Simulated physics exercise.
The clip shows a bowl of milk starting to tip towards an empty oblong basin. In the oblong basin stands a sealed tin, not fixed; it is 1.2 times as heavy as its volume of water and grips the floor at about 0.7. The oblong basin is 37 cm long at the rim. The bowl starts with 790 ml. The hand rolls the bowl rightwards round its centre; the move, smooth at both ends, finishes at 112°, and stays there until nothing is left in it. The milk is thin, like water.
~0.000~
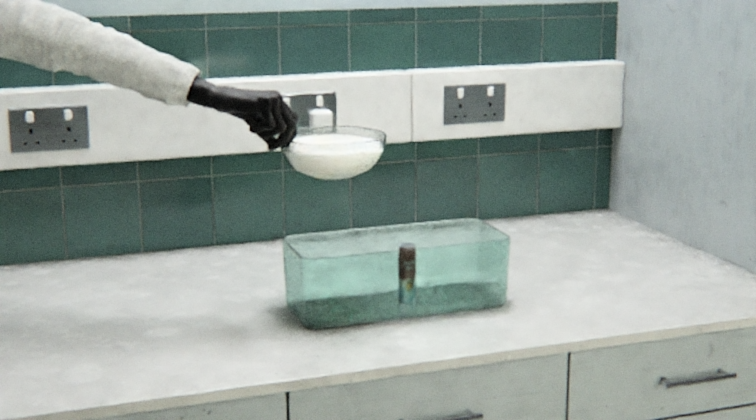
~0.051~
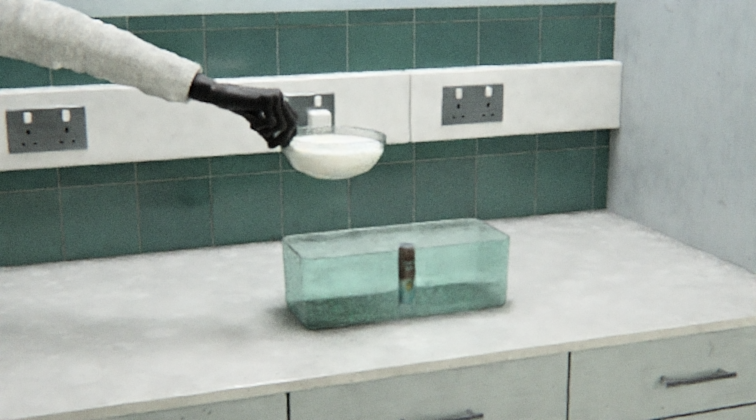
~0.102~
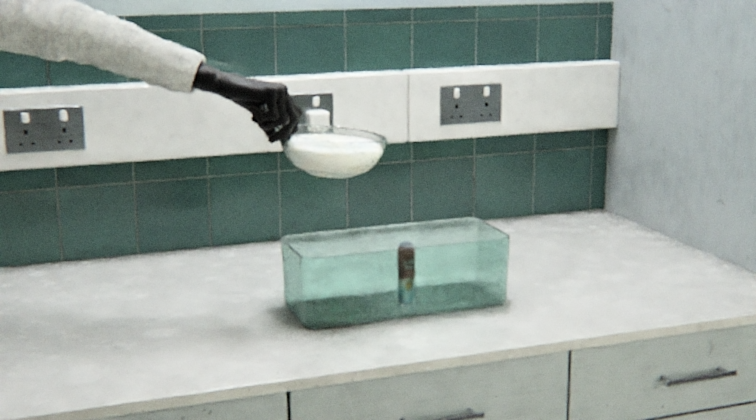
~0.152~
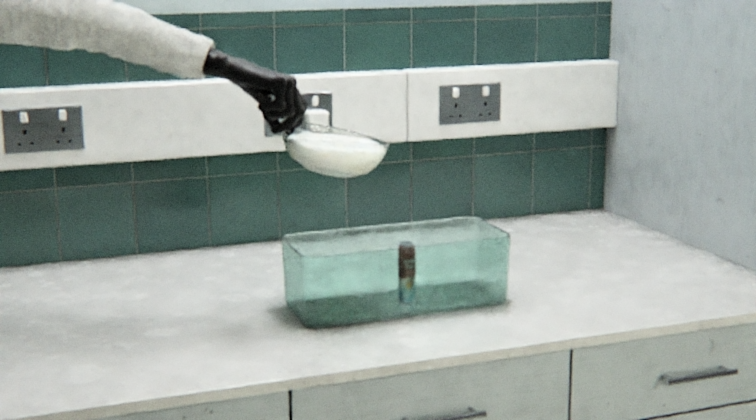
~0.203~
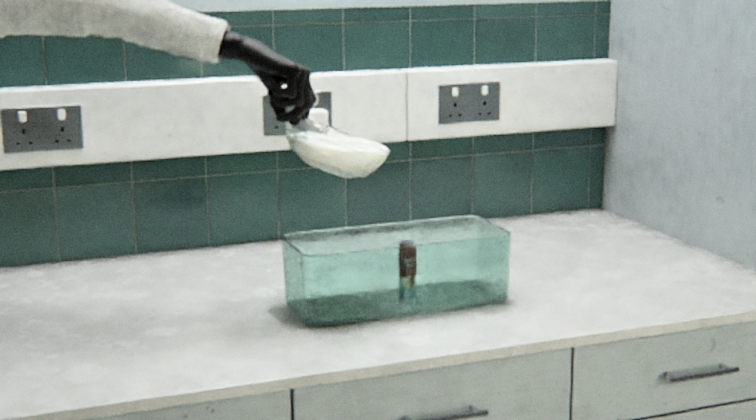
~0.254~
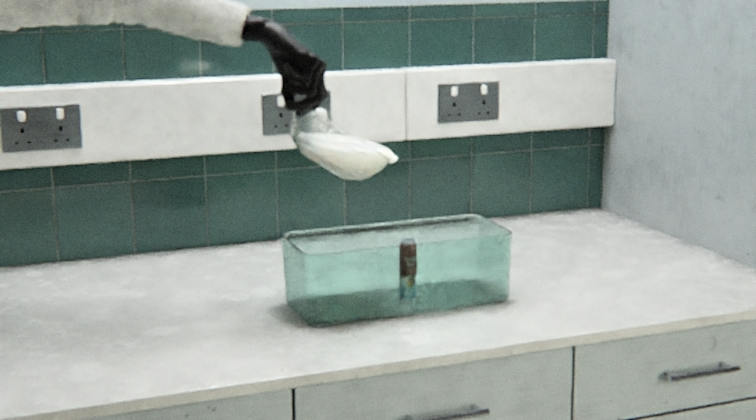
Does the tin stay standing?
It remains upright.
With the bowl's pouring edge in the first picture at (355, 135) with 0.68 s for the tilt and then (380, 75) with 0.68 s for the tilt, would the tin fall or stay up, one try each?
First it falls; then it stays up.
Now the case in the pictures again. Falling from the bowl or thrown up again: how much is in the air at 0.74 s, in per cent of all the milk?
Near 4 in a hundred.
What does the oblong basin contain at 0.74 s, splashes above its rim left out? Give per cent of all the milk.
Some 96 per cent.
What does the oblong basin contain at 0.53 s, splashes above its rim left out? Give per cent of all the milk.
Some 68 per cent.
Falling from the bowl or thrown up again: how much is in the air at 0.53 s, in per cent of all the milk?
About 30 per cent.
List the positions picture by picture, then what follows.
The first frame shows tilt 0°; pouring edge (383, 133); surface from (283, 147) to (379, 140); the oblong basin's rim runs from (292, 249) to (495, 229); the tin's top is at (407, 247).
The second frame shows tilt 2°; pouring edge (383, 134); surface from (282, 146) to (379, 141).
The third frame shows tilt 6°; pouring edge (383, 137); surface from (283, 143) to (379, 142).
The fourth frame shows tilt 13°; pouring edge (385, 143); surface from (287, 139) to (381, 143).
The fifth frame shows tilt 23°; pouring edge (385, 150); surface from (290, 137) to (385, 147); 1 per cent is over the edge.
The sixth frame shows tilt 34°; pouring edge (384, 160); surface from (295, 138) to (374, 147); 8 per cent is over the edge.
After 0.53 s the tilt is 99° and 3 per cent is still to pour; the tin stands where it began.
After 0.74 s the tilt is 112° and 0 per cent is still to pour; the tin leans 5°.
After 0.95 s the tilt is 112° and 0 per cent is still to pour; the tin stands where it began.
After 1.18 s the tilt is 112° and 0 per cent is still to pour; the tin stands where it began.
In the end the tin stands where it began.
